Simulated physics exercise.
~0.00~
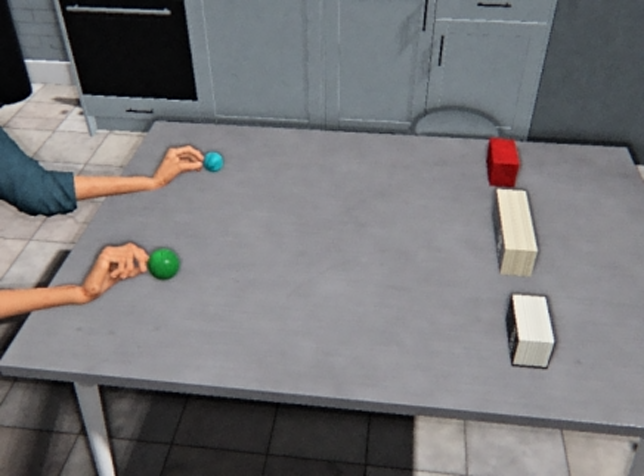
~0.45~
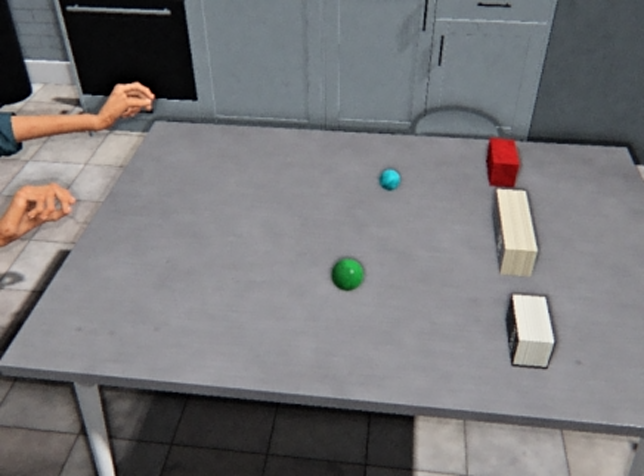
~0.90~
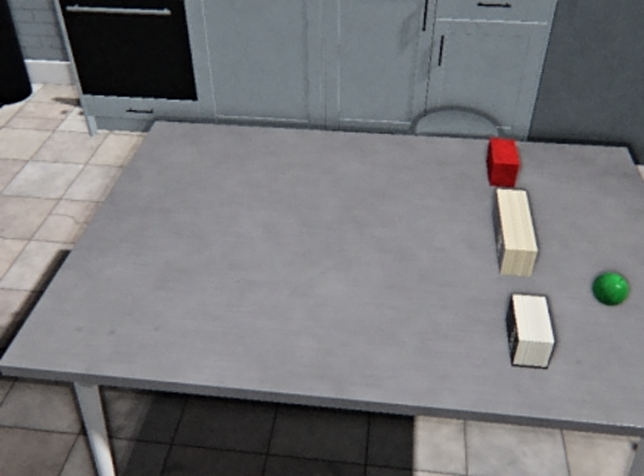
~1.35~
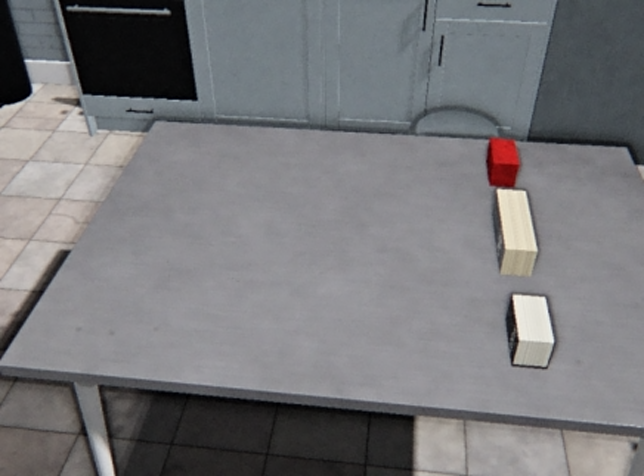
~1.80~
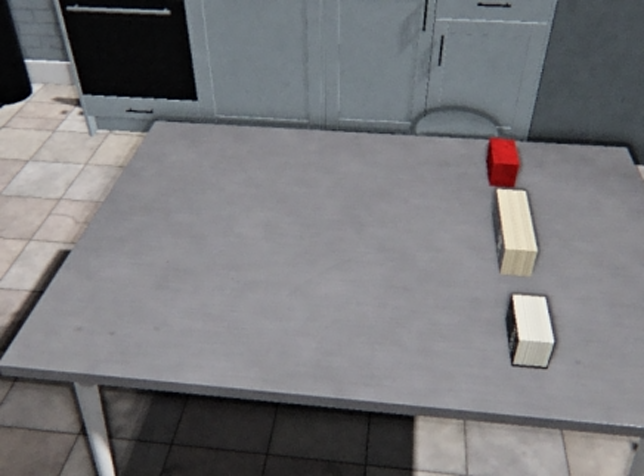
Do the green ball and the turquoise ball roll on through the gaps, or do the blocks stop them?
Both the green ball and the turquoise ball roll on through the gaps between the blocks.
On a table, hands roll green and turquoise balls through gaps between blocks, out of view.
